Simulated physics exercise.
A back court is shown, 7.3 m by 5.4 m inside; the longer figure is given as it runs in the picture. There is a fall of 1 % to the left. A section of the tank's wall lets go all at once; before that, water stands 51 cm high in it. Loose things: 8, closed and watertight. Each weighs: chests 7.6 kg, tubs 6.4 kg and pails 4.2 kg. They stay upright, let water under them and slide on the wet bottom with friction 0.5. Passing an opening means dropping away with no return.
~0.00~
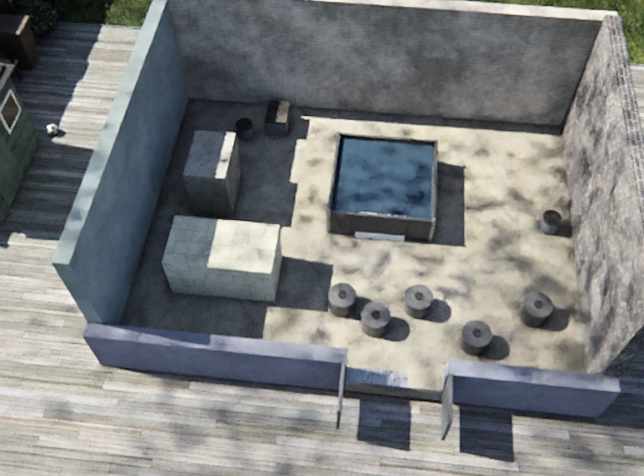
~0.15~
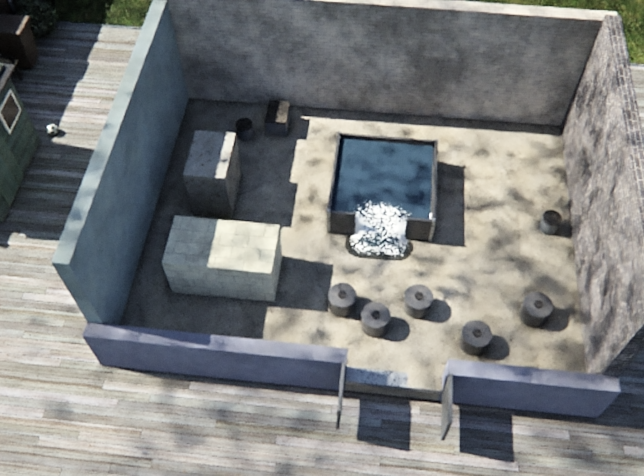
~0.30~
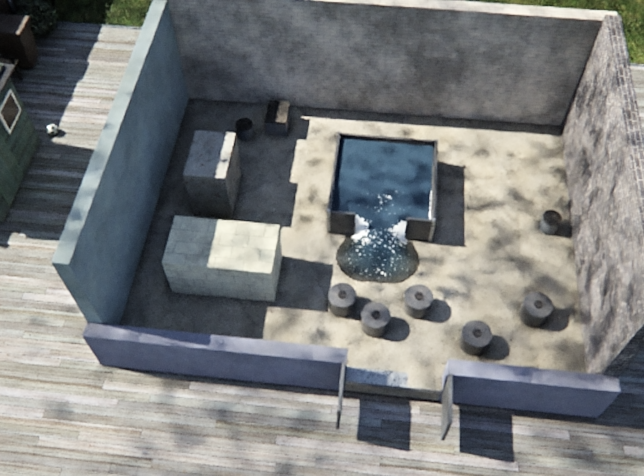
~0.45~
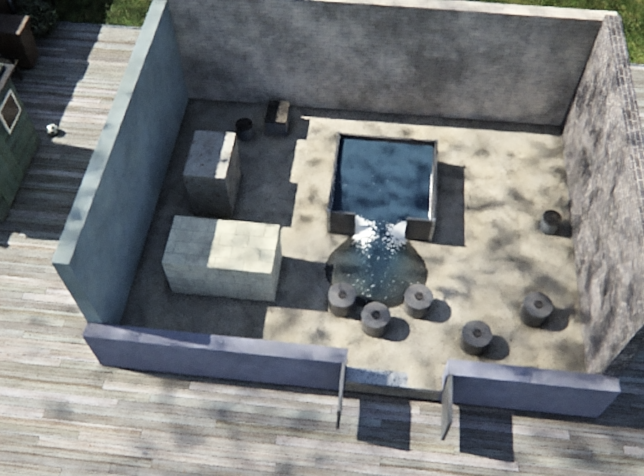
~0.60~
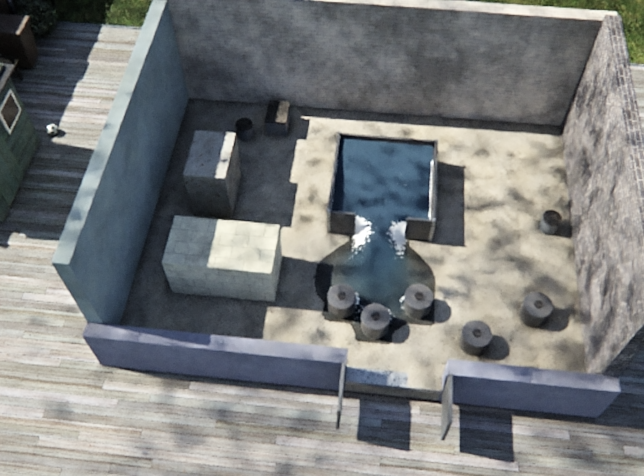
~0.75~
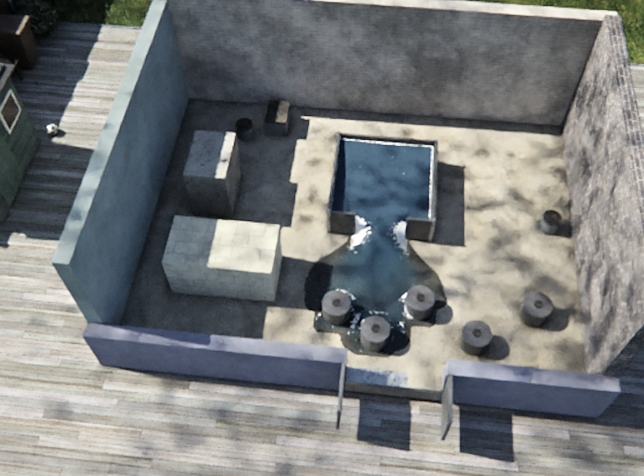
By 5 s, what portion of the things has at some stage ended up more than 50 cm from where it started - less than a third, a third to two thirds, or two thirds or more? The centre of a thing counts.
A third to two thirds.
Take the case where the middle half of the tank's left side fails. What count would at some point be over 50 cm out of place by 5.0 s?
Then 2 of them would.
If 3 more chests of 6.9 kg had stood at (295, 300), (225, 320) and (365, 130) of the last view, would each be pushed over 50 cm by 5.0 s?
Result, one by one: Exceeded, exceeded and not exceeded.
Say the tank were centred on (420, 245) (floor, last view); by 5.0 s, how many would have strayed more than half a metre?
Result: 3.
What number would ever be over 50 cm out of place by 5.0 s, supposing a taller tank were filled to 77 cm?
In that case 5 of them.
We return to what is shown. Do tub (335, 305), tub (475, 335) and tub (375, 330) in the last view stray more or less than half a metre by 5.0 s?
Listed in sequence: Higher; higher; higher for the last.
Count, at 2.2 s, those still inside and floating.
At that moment it comes to 2.
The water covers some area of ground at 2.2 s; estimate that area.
Roughly 13 m2.
After 1.1 s 2 of 8 are over 50 cm from their spots; 0 afloat.
After 2.2 s 4 of 8 are over 50 cm from their spots; 2 afloat.
After 3.5 s 4 of 8 are over 50 cm from their spots; 3 afloat.
After 5.0 s 4 of 8 are over 50 cm from their spots, and 4 have been at some point; 1 afloat.
